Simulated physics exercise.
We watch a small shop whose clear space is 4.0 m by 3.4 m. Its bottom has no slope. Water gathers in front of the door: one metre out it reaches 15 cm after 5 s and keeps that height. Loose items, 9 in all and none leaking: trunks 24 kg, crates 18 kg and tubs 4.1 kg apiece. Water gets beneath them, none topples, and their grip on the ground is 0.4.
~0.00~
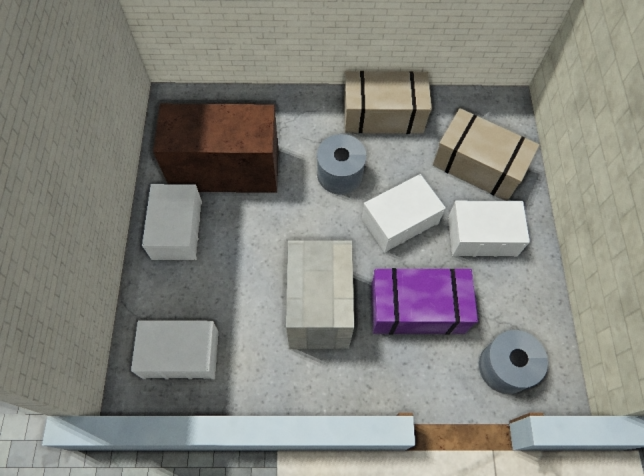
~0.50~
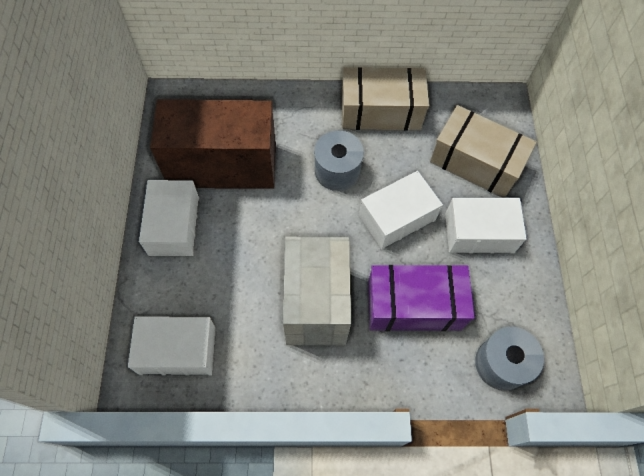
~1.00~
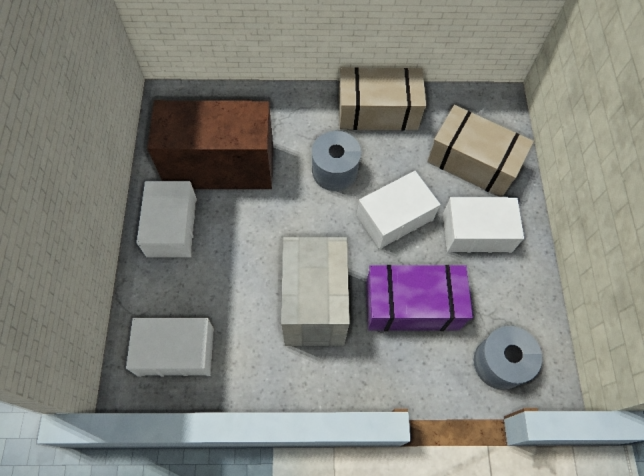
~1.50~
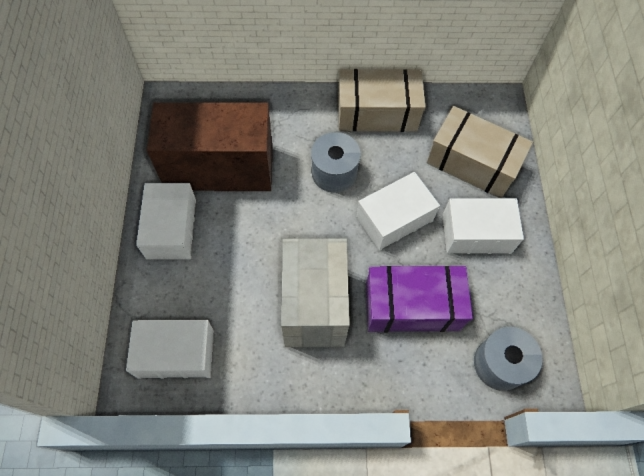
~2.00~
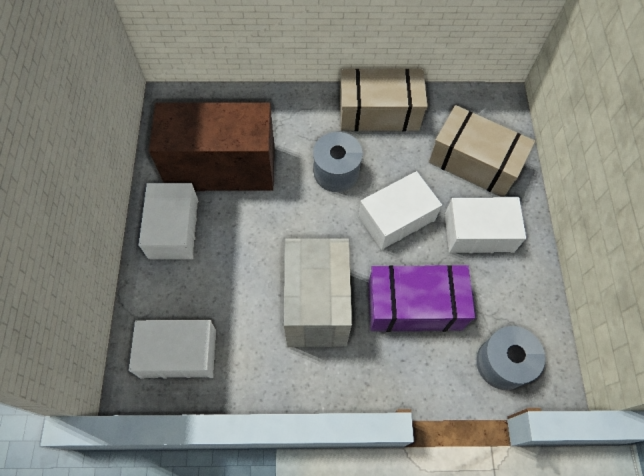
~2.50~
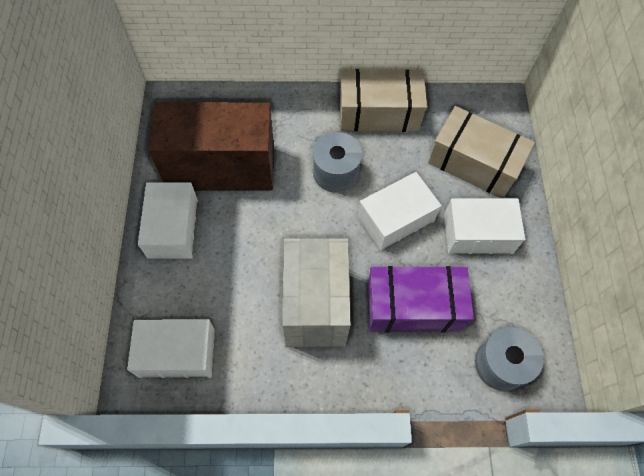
A large rust-brown box sits at the back left of a small, pale-brick room with a grey floor, seen from high above its front wall. Two strapped tan trunks, pale boxes and two blue-grey tubs stand around a purple trunk right of centre, with a brown doorway at front right. The camera sways very slightly as a faint film of water edges across the doorway, while everything inside stays put.
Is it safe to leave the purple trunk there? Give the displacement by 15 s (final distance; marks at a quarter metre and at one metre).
Purple trunk ends far away.
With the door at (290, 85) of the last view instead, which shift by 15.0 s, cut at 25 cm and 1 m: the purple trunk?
In that case the purple trunk is nudged along.
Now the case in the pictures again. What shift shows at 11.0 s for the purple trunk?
About 120 cm.
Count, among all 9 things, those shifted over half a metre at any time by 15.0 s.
That makes 6.
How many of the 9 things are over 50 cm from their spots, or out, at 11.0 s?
5 of them.
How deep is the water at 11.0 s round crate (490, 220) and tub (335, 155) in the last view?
About 8 and 4 cm.
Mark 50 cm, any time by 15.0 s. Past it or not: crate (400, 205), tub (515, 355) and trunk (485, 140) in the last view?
In that order: Past it, over, more.
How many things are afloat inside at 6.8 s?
At that moment 1.
After 3.5 s the purple trunk is near (421, 292), 0.0 m from its start, aground; 0 afloat.
After 6.8 s the purple trunk is near (413, 248), 0.4 m from its start, aground; 1 afloat.
After 11.0 s the purple trunk is near (354, 174), 1.2 m from its start, aground; 5 afloat.
After 15.0 s the purple trunk is near (318, 151), 1.6 m from its start, afloat; 6 afloat.
